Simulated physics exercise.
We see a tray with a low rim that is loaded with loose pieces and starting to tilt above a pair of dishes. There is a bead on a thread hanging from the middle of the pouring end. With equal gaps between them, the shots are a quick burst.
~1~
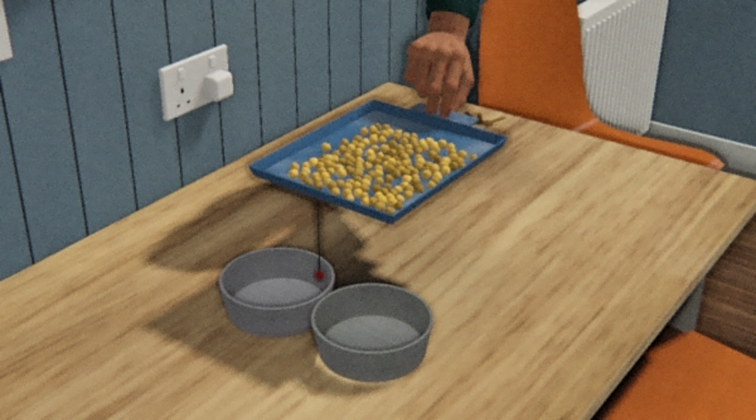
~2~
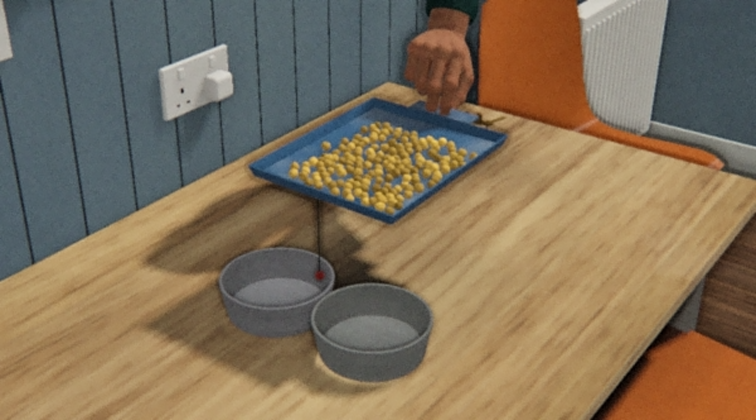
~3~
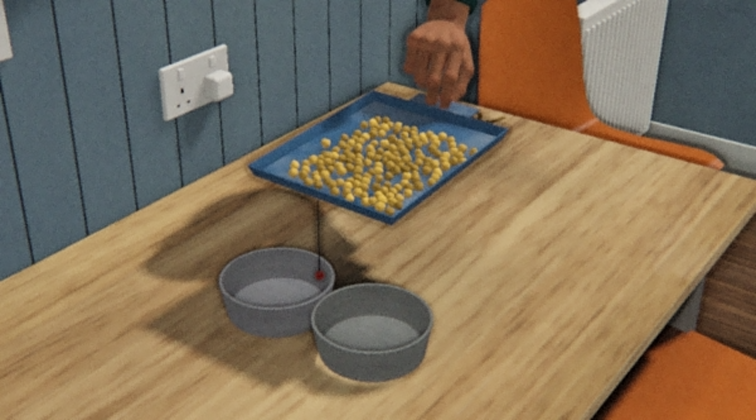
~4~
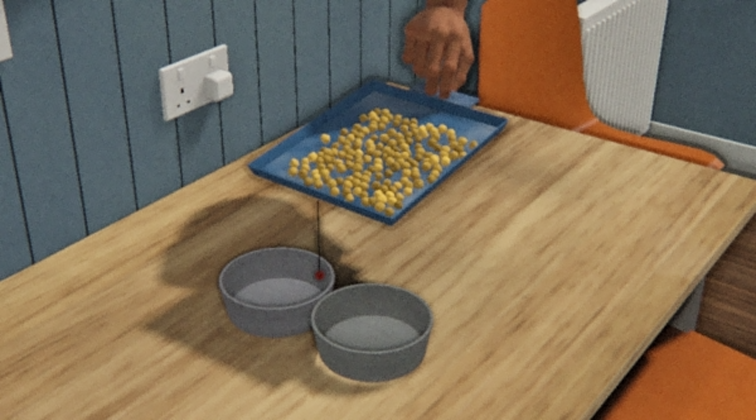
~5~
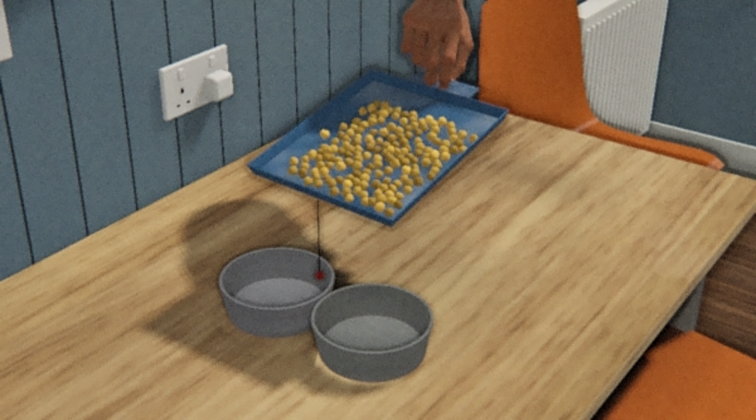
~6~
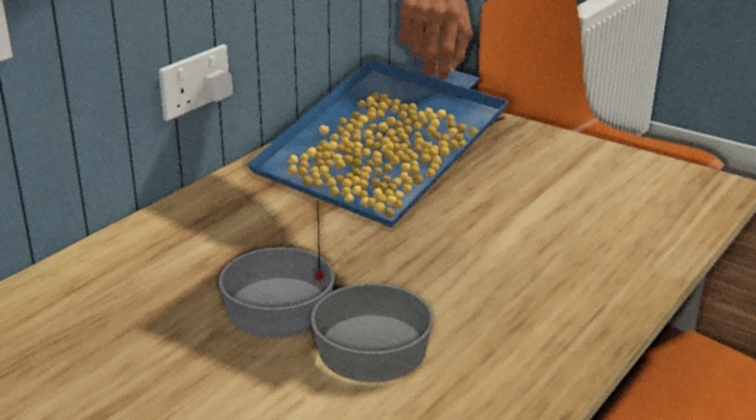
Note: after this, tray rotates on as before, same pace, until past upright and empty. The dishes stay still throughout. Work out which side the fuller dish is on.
Most of the load heads over to the right dish, I'd guess.
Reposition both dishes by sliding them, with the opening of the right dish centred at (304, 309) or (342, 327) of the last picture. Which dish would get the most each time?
Place 1 - the dish at right; place 2 - the dish at right.
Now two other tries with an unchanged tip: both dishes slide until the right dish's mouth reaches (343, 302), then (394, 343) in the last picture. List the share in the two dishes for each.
70 and 90 in a hundred, in turn.
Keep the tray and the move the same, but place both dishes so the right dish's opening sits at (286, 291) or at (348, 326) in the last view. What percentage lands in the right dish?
In order: 40 percent and 70 percent.
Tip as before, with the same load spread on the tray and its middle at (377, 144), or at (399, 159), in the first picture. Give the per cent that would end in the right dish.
Shares in turn: 60 % and 70 %.
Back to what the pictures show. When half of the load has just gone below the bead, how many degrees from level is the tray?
105°.
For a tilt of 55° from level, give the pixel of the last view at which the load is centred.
Near (355, 161).
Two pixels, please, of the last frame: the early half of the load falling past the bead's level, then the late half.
I'd put it at roughly (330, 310), and after that at roughly (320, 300).
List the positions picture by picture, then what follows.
The first frame shows corners of the pouring end near (254, 165) and (392, 213), level; middle of the load near (386, 165), puffed corn balls; left dish near (240, 315); right dish near (336, 359); bead on its thread near (320, 275).
The second frame shows corners of the pouring end near (254, 165) and (391, 213), level; middle of the load near (386, 164).
The third frame shows corners of the pouring end near (253, 165) and (391, 214), tipped barely, lowest at the right corner; middle of the load near (386, 161).
The fourth frame shows corners of the pouring end near (253, 164) and (391, 215), tipped a little, lowest at the right corner; middle of the load near (386, 157).
The fifth frame shows corners of the pouring end near (253, 164) and (391, 216), tipped a little, lowest at the right corner; middle of the load near (385, 153).
The sixth frame shows corners of the pouring end near (252, 164) and (390, 218), tipped a little, lowest at the right corner; middle of the load near (385, 149); left dish near (240, 315); right dish near (336, 359).
Shortly afterwards, tray tipped steeply; all but a few on the tray; only a few in the air.
Next, tray tipped right over; all but a few on the tray; only a few in the right dish.
Some moments later, tray tipped past a quarter turn; near two thirds in the right dish; near a quarter in the left dish; near a quarter outside both.
In the end, tray tipped past a quarter turn; near two thirds in the right dish; near a quarter in the left dish; near a quarter outside both.
